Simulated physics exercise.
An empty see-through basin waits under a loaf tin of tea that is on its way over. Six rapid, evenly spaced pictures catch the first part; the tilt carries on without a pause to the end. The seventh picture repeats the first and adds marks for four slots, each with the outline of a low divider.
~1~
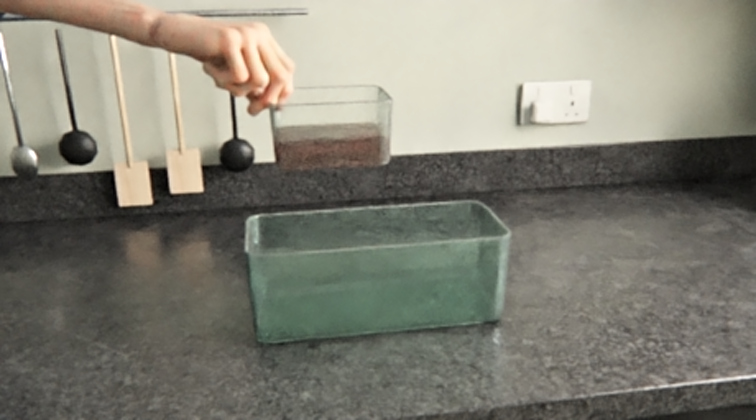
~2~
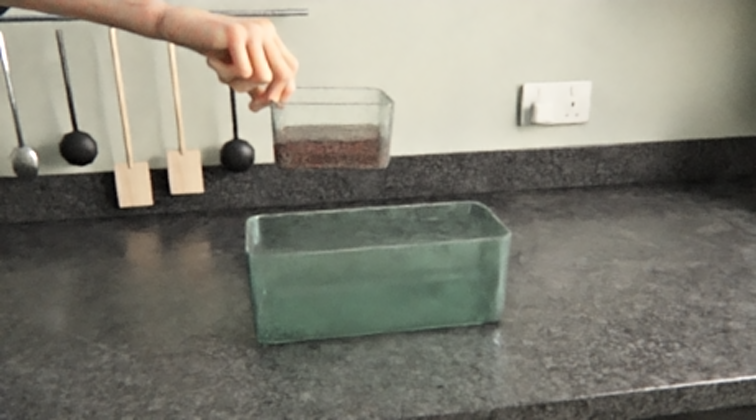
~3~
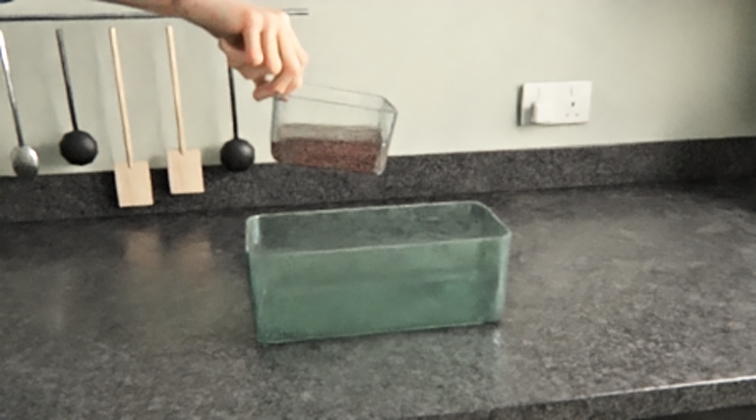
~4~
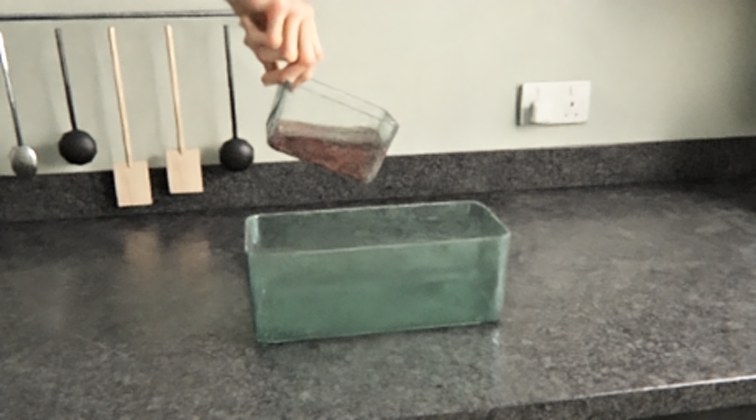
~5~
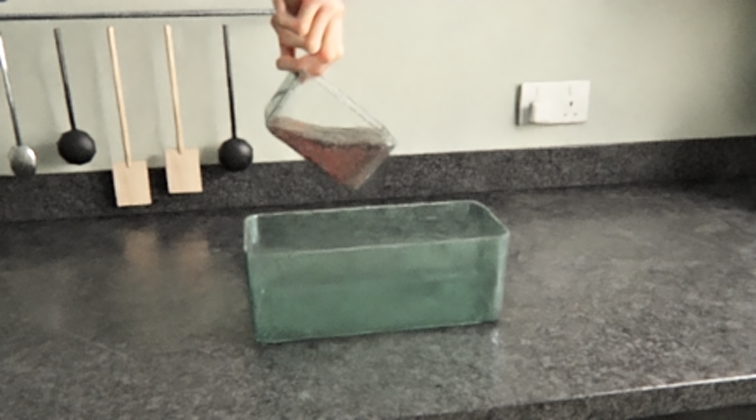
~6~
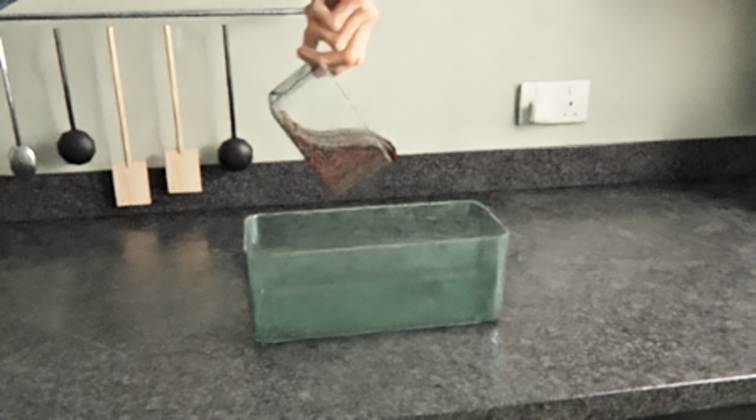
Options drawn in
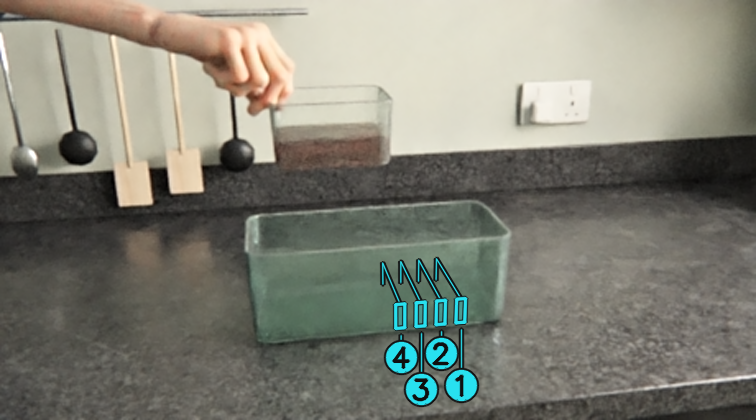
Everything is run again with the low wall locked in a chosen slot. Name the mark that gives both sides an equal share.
3 beats the others.
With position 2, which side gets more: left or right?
More ends on the left.
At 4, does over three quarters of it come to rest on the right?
Yes.
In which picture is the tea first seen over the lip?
Picture 6.
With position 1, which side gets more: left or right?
The left one.
On the marked copy, 1 at (461, 329); 2 at (441, 331); 3 at (421, 333); 4 at (401, 335).
For position 1, about 87 % ends left of the wall and 9 % right of it; 5 % is lost outside.
For position 2, about 84 % ends left of the wall and 13 % right of it.
For position 3, about 44 % ends left of the wall and 55 % right of it.
For position 4, about 13 % ends left of the wall and 85 % right of it.
